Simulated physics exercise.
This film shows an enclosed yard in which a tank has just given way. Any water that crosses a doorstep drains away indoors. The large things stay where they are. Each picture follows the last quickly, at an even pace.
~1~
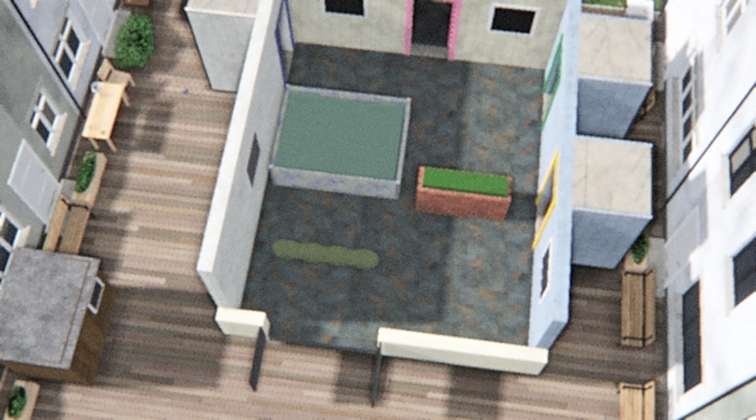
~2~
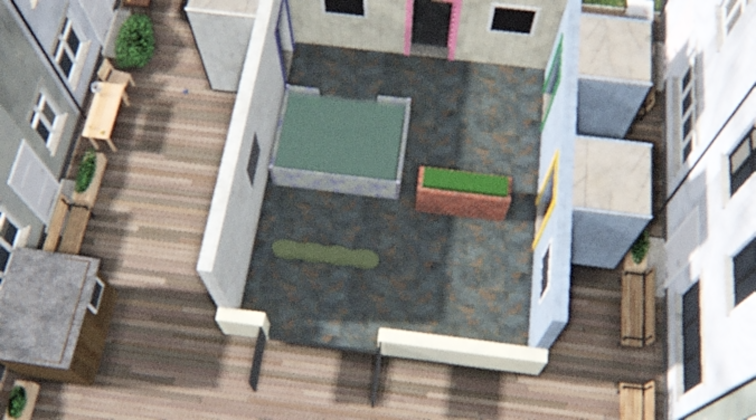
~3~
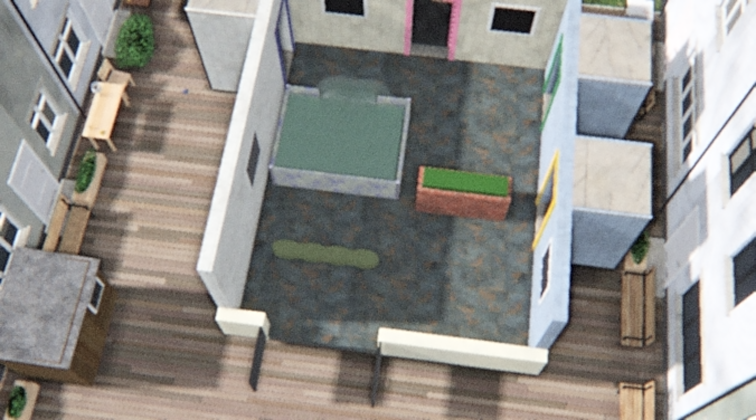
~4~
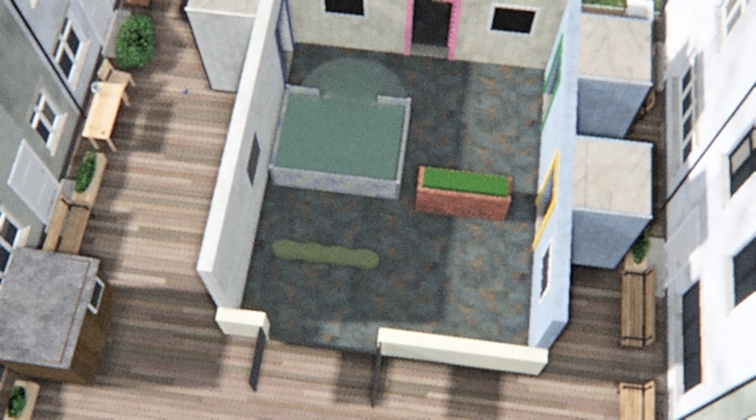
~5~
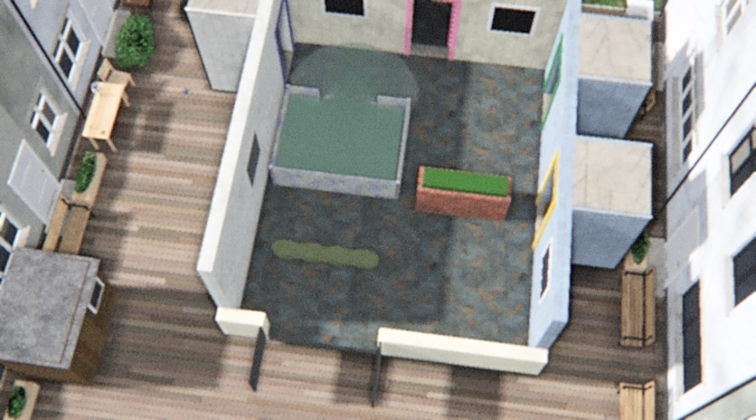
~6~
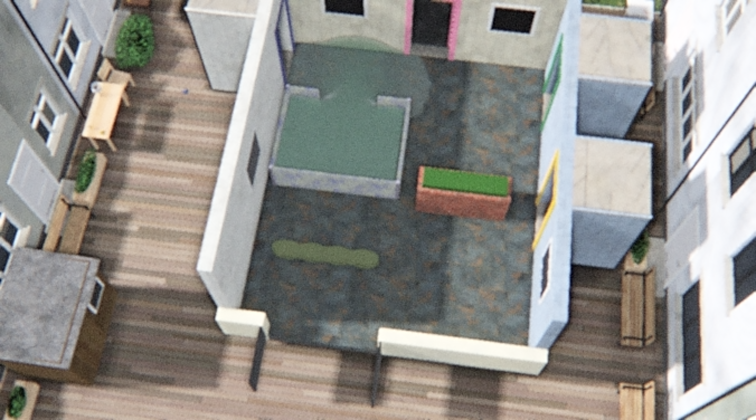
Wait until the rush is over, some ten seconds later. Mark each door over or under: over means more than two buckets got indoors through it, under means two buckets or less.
Pink door - over, yellow door - under, blue door - over, green door - over.
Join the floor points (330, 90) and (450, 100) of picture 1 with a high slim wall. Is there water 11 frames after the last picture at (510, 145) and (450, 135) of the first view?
Soaked, soaked.
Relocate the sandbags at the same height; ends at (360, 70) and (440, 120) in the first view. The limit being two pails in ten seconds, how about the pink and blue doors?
Door by door: The pink one remains within bounds, then the blue one goes past the limit.
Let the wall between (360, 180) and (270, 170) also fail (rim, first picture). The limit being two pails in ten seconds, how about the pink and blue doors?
Pink: Below the mark; blue: Below the mark.
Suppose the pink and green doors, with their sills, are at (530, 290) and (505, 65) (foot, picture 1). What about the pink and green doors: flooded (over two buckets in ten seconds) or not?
My reading: The pink door stays within the limit, the green door exceeds the limit.
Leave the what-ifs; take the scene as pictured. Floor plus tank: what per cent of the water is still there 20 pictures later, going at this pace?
That comes to around 88 in a hundred.
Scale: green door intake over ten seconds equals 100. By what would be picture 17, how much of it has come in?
About 0 per cent.
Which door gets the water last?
Result: The yellow-painted one.
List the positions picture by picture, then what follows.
Still water in the tank at (341, 135), in the first picture.
The front is at a hidden place, out from the gap on the tank's far side, in the second picture.
Water pours out on the tank's far side and has run to (381, 86), in the third picture.
The front is at (348, 59), out from the gap on the tank's far side, in the fourth picture.
The front is at (392, 53), out from the gap on the tank's far side, in the fifth picture.
Water pours out on the tank's far side and has run to (415, 56), in the sixth picture.
A moment on, water covers 15 % of the floor; the pink door under two buckets in, the yellow door not reached, the blue door under two buckets in, the green door not reached.
Next, water covers 25 % of the floor; the pink door over two buckets in, the yellow door not reached, the blue door far over two buckets in, the green door wet at the sill, nothing in.
Then, water covers 40 % of the floor; the pink door over two buckets in, the yellow door not reached, the blue door far over two buckets in, the green door far over two buckets in.
Later, water covers 60 % of the floor; the pink door far over two buckets in, the yellow door wet at the sill, nothing in, the blue door far over two buckets in, the green door far over two buckets in.
In the end, water covers 90 % of the floor; the pink door far over two buckets in, the yellow door wet at the sill, nothing in, the blue door far over two buckets in, the green door far over two buckets in.
